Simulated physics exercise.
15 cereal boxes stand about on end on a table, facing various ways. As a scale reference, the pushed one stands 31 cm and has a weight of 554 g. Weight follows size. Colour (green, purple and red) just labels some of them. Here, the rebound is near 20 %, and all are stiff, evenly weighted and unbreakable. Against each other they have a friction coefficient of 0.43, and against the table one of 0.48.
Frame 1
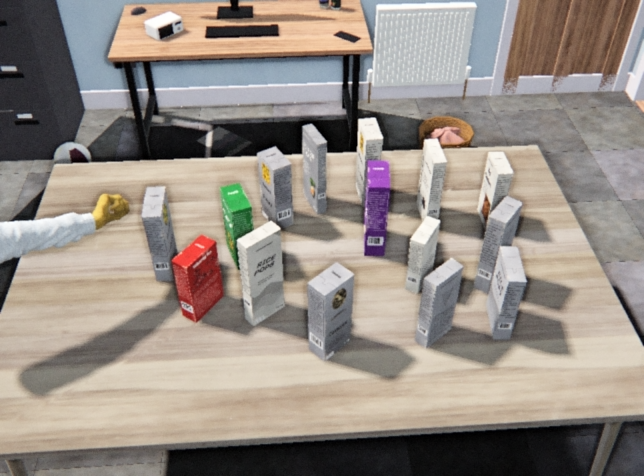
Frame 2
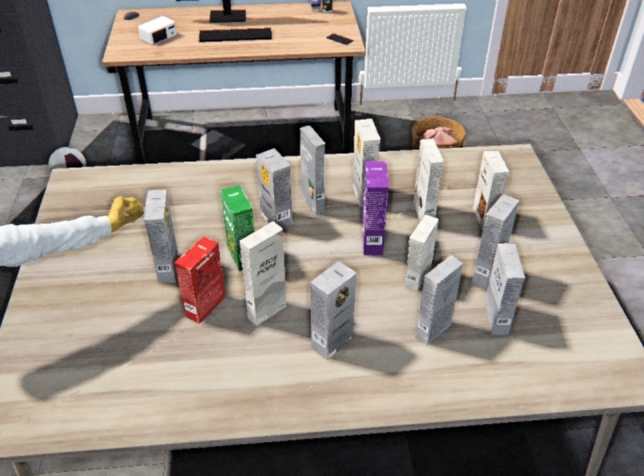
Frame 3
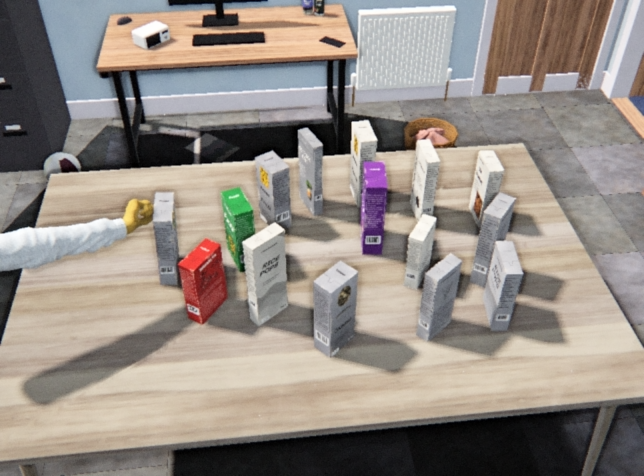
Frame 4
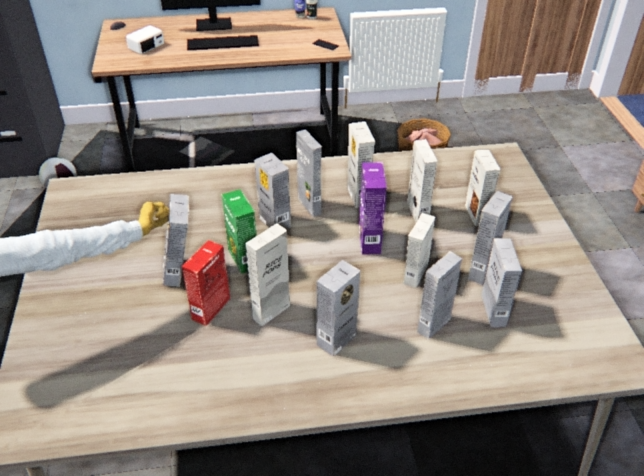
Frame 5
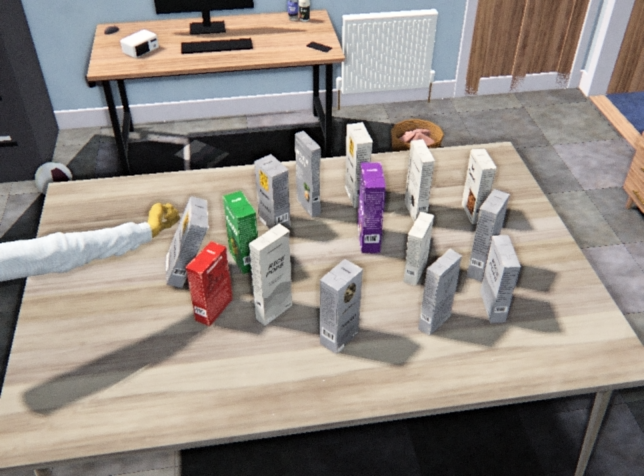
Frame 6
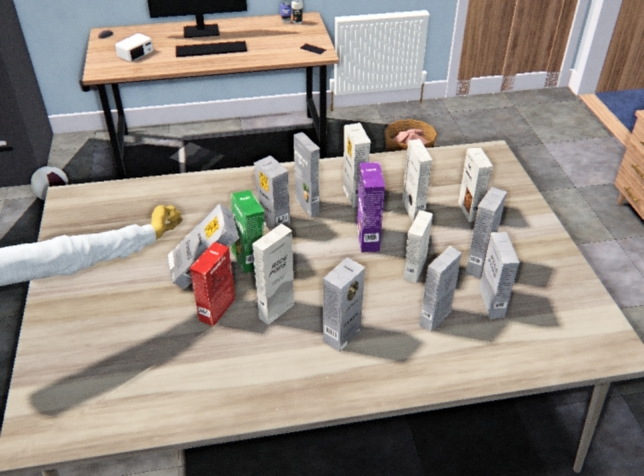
On a wooden table, a yellow-gloved hand pushes a grey box rightward among standing boxes, tilting it toward red and green ones.
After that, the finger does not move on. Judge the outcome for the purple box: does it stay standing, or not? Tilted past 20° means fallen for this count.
For the purple box, the answer is it does.
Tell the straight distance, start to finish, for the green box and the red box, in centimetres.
For green it's roughly 20 cm, and for red it's roughly 0 cm.
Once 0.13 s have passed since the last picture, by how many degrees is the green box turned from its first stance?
About 25 degrees.
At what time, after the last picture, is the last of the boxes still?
Close to 0.5 s.
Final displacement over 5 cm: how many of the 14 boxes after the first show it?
Count: 1.
Then, 0.13 s after the last picture, 1 of the 14 other boxes over; purple box unmoved; green box leaning 24°.
Then, 0.29 s after the last picture, 1 of the 14 other boxes over; purple box unmoved; green box lying flat.
At rest, 1 of the 14 other boxes over; purple box unmoved; green box lying flat; red box unmoved. 13 left standing. As the last picture would show them, middles, purple box near (370, 208), green box near (289, 241).
